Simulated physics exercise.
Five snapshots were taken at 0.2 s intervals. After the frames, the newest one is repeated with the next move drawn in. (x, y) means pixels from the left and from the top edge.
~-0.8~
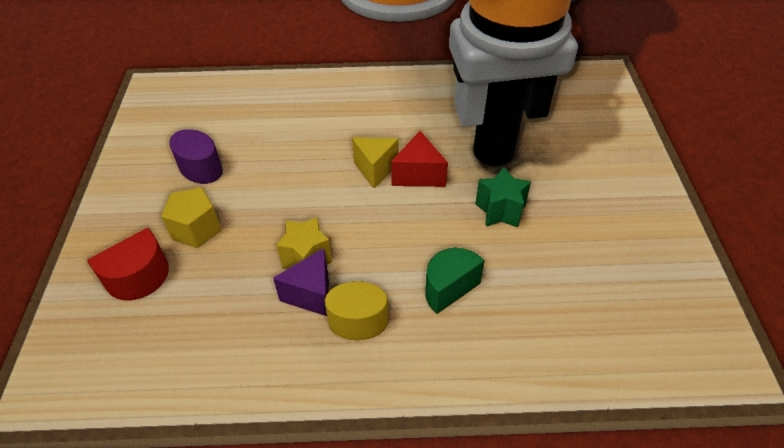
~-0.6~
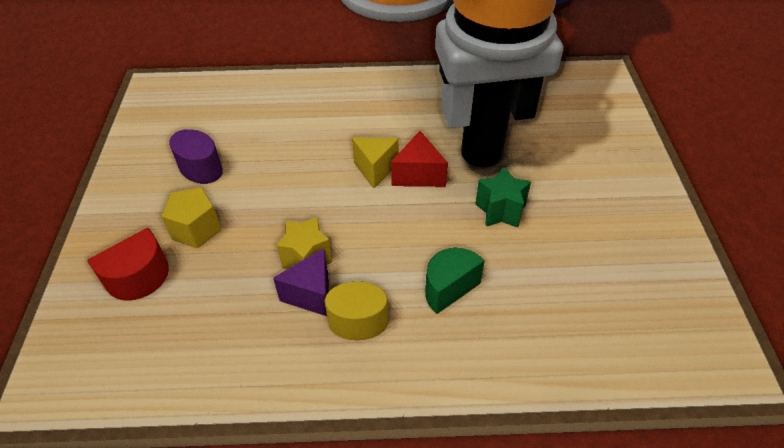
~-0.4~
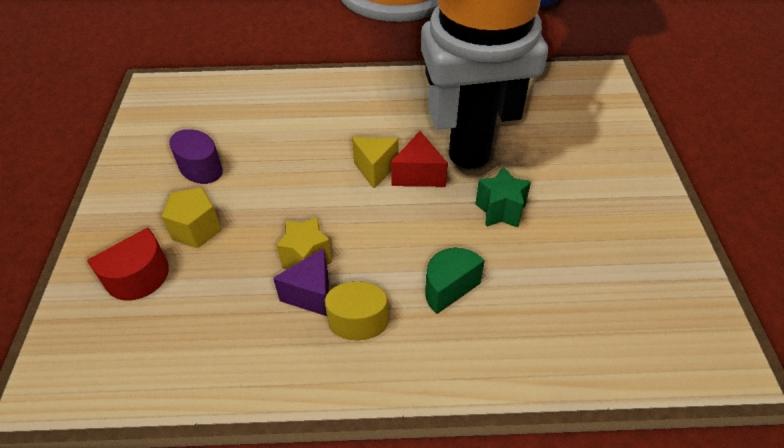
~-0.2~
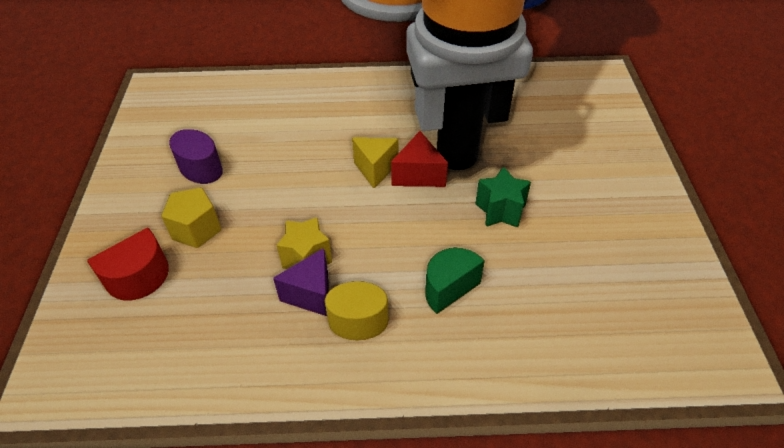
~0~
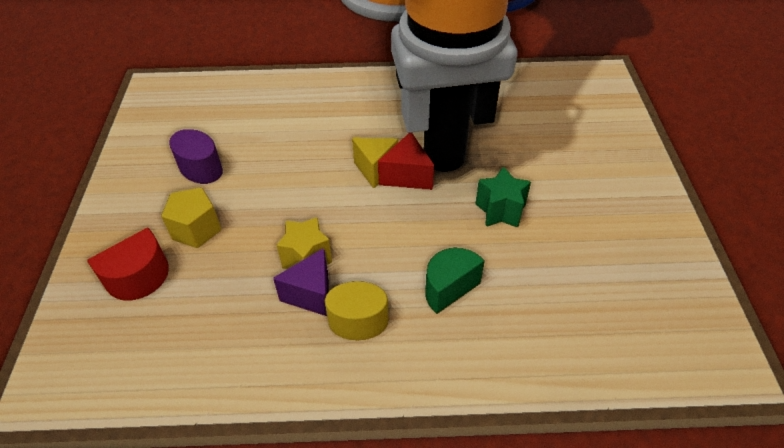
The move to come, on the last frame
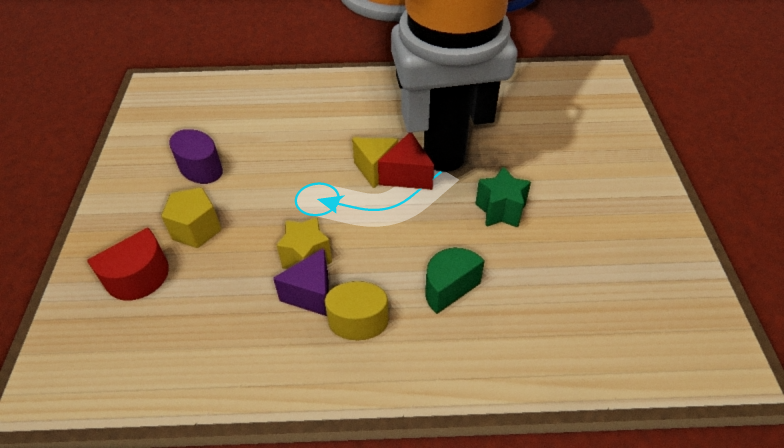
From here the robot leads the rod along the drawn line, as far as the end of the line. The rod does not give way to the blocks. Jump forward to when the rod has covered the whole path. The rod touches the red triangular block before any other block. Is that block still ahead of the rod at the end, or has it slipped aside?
The rod still has it in front.
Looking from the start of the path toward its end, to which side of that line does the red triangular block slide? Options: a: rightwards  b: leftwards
Letter a.
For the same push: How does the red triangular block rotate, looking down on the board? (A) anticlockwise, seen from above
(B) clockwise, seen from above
B
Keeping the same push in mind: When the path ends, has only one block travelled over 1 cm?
I believe so.
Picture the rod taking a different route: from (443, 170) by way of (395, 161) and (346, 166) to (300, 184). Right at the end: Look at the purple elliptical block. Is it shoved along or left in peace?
Once the rod is done, the purple elliptical block remains in the old spot.
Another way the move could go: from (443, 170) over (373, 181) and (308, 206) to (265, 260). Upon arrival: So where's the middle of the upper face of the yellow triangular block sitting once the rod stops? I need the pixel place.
In the picture, it is at (334, 135).
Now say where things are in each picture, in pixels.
In the first frame, tip of the rod at (494, 152), middles of tops, yellow star at (302, 235), yellow triangular block at (374, 146), red triangular block at (420, 150).
In the second frame, rod at (482, 153), nothing pushed.
In the third frame, rod at (470, 155), nothing pushed.
In the fourth frame, rod at (457, 156), nothing pushed.
In the fifth frame, rod at (444, 158), yellow star at (302, 235), yellow triangular block at (374, 146), red triangular block at (408, 151).
The line goes from (443, 170) over (411, 197) and (365, 209) to (317, 199).
What follows on the original path. One third of the way, rod at (411, 185); yellow triangular block at (369, 145), turned 25° clockwise; red triangular block at (372, 171), turned 35° clockwise.
Two thirds of the way, rod at (364, 197); yellow triangular block at (369, 145), turned 25° clockwise; red triangular block at (325, 177), turned 50° clockwise.
At the end, rod at (315, 187); yellow star unmoved; yellow triangular block at (369, 145), turned 25° clockwise; red triangular block at (275, 171), turned 30° clockwise.
